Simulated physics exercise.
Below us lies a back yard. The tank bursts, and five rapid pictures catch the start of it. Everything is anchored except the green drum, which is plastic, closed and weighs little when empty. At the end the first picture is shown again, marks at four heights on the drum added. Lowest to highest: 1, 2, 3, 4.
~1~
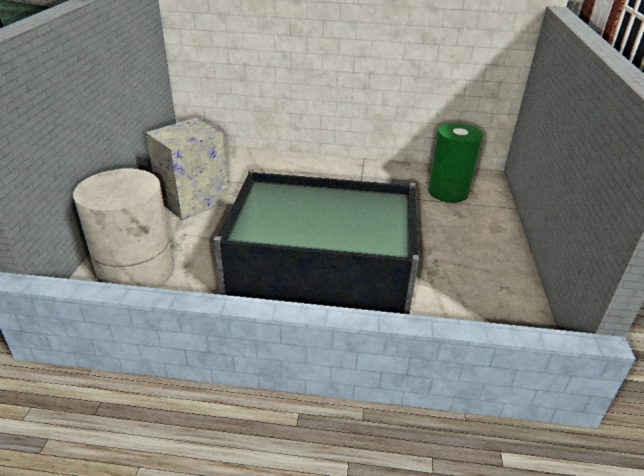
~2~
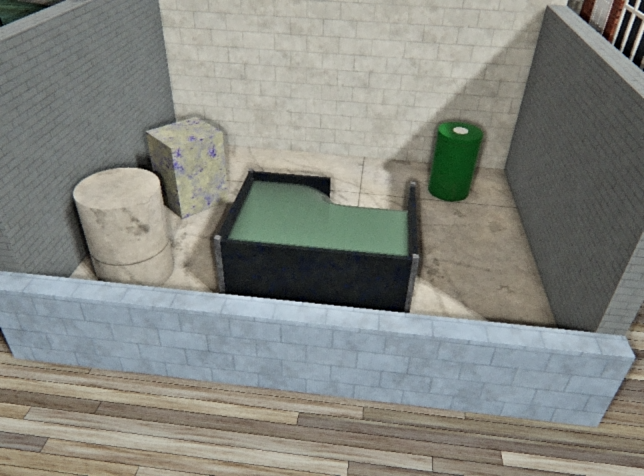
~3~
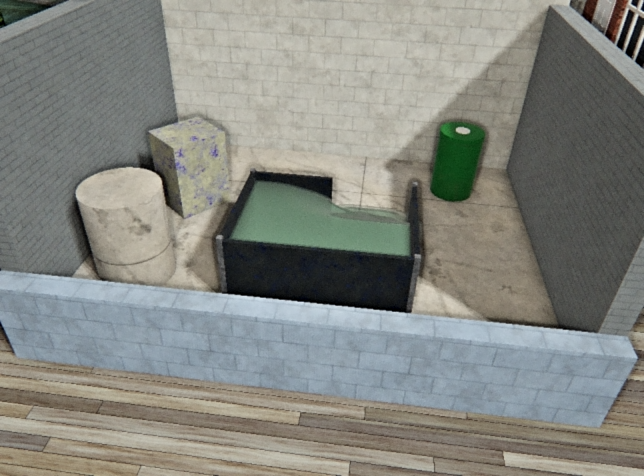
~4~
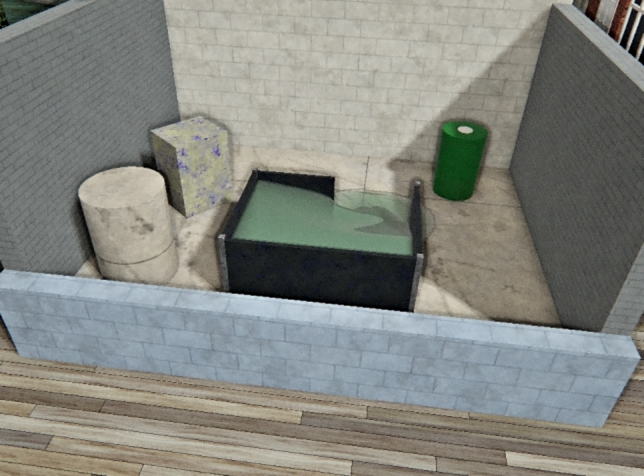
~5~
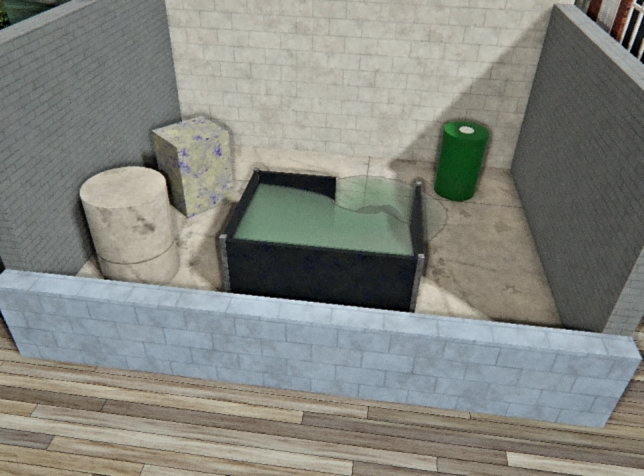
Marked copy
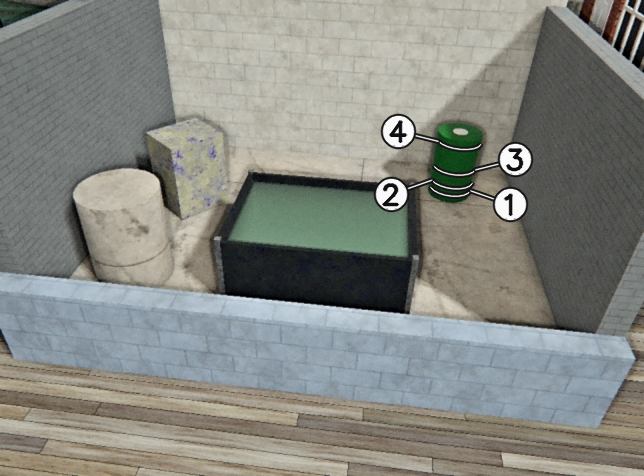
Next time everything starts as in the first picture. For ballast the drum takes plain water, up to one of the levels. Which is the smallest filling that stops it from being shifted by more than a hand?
Line 3 just does it.
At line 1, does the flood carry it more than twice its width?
Yes, it does.
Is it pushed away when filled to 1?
Yes, it does.
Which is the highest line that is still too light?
The answer is 2.
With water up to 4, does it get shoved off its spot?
No.
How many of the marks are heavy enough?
Two of the four.
On the marked copy, 1 at (451, 196); 2 at (453, 188); 3 at (455, 175); 4 at (460, 149); from the bottom up 1, 2, 3, 4.
Choosing 1, it is pushed about 5 times its own width away.
Choosing 2, it is pushed about half its own width away.
Choosing 3, it does not move.
Choosing 4, it does not move.
